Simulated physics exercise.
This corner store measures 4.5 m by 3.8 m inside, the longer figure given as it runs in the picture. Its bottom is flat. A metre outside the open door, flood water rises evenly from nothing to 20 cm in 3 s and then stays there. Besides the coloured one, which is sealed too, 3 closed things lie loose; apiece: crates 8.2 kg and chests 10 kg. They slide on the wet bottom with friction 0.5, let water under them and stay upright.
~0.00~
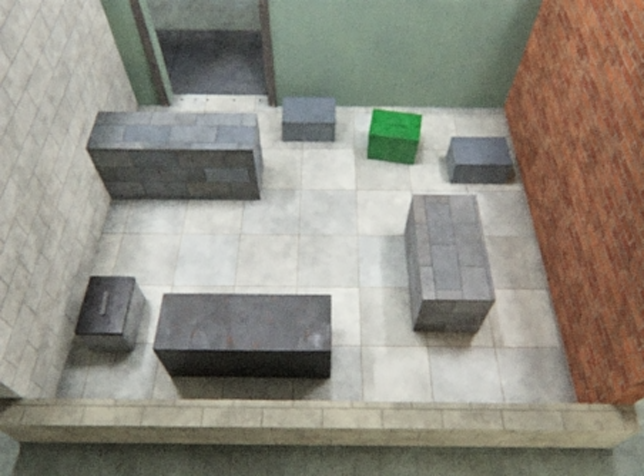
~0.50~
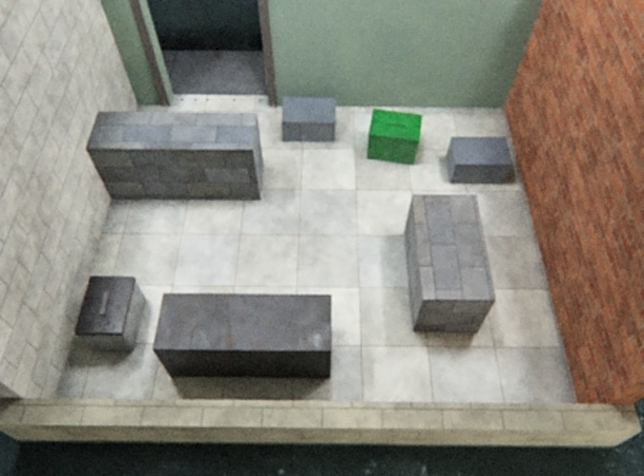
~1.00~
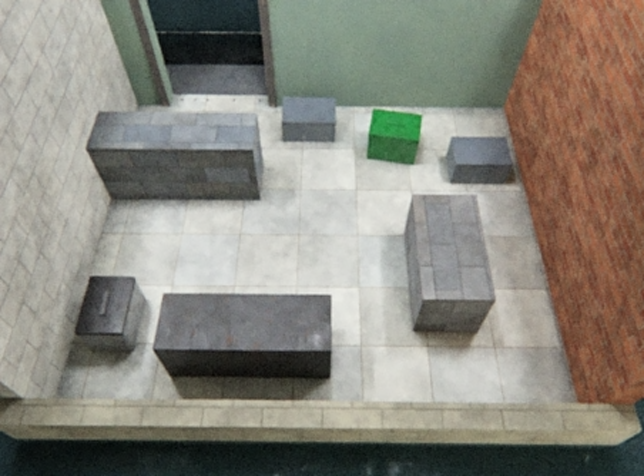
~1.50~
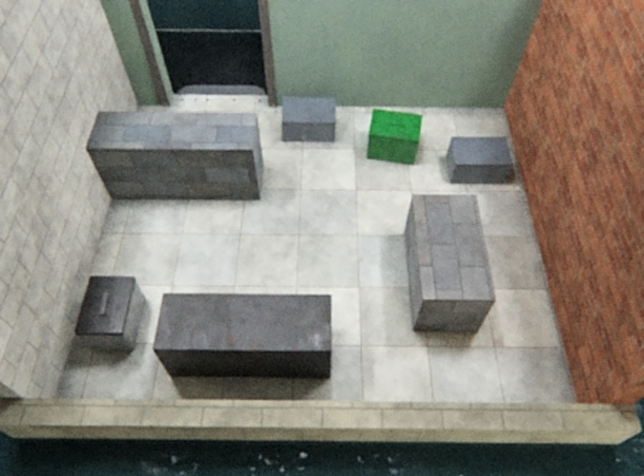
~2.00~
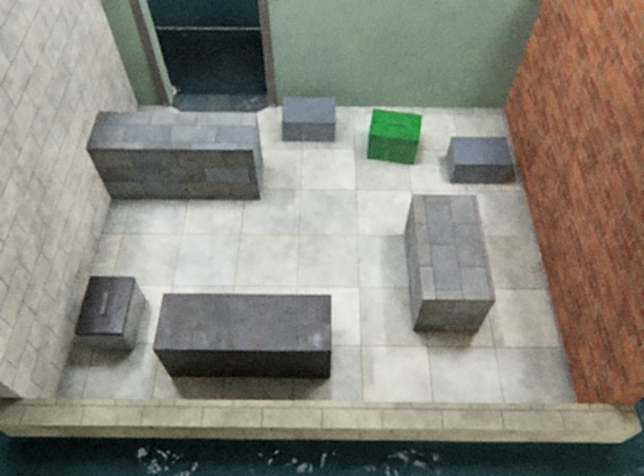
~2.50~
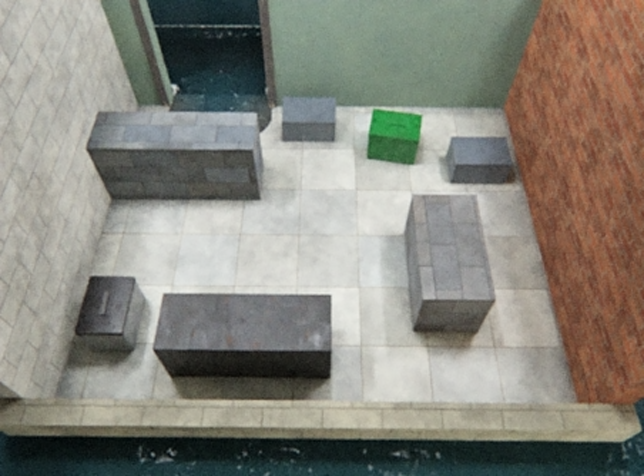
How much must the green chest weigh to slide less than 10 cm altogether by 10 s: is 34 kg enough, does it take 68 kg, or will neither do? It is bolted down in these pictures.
For it, the smaller load will do.
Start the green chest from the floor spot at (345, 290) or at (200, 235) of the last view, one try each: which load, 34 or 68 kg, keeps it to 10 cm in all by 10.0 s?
In that order: The smaller is enough; either load holds.
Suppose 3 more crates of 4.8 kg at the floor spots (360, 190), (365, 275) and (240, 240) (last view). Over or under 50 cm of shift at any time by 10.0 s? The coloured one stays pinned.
In that order: More, past it, less.
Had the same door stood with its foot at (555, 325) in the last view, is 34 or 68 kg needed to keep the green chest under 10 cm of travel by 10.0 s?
Then the smaller load will do.
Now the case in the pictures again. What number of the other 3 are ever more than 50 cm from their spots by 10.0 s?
That makes 2.
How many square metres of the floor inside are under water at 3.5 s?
Some 2.0 m2.
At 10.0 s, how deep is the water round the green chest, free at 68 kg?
Roughly 9 cm.
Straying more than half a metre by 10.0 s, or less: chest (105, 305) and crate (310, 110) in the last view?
In turn: Short of it, more.
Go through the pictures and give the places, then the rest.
The green chest at (396, 124), on the bottom; 0.0 m2 under water; 0 of 4 have shifted, in the first frame.
The green chest at (396, 124), on the bottom; 0.0 m2 under water; 0 of 4 have shifted, in the second frame.
The green chest at (396, 124) rests on the ground; 0.0 m2 under water; 0 of 4 have shifted, in the third frame.
The green chest at (396, 124) rests on the ground; water covers 0.0 m2; 0 of 4 have shifted, in the fourth frame.
The green chest at (396, 124), on the bottom; water covers 0.2 m2; 0 of 4 have shifted, in the fifth frame.
The green chest at (396, 124), on the bottom; 0.8 m2 under water; 0 of 4 have shifted, in the sixth frame.
After 3.5 s the green chest would be 0 cm from its start with 34 kg and 0 cm from its start with 68 kg; 0 cm of water round it then.
After 4.5 s the green chest would be 0 cm from its start with 34 kg and 0 cm from its start with 68 kg; 2 cm of water round it then.
After 7.0 s the green chest would be 0 cm from its start with 34 kg and 0 cm from its start with 68 kg; 5 cm of water round it then.
After 10.0 s the green chest would be 0 cm from its start with 34 kg and 0 cm from its start with 68 kg; 9 cm of water round it then.
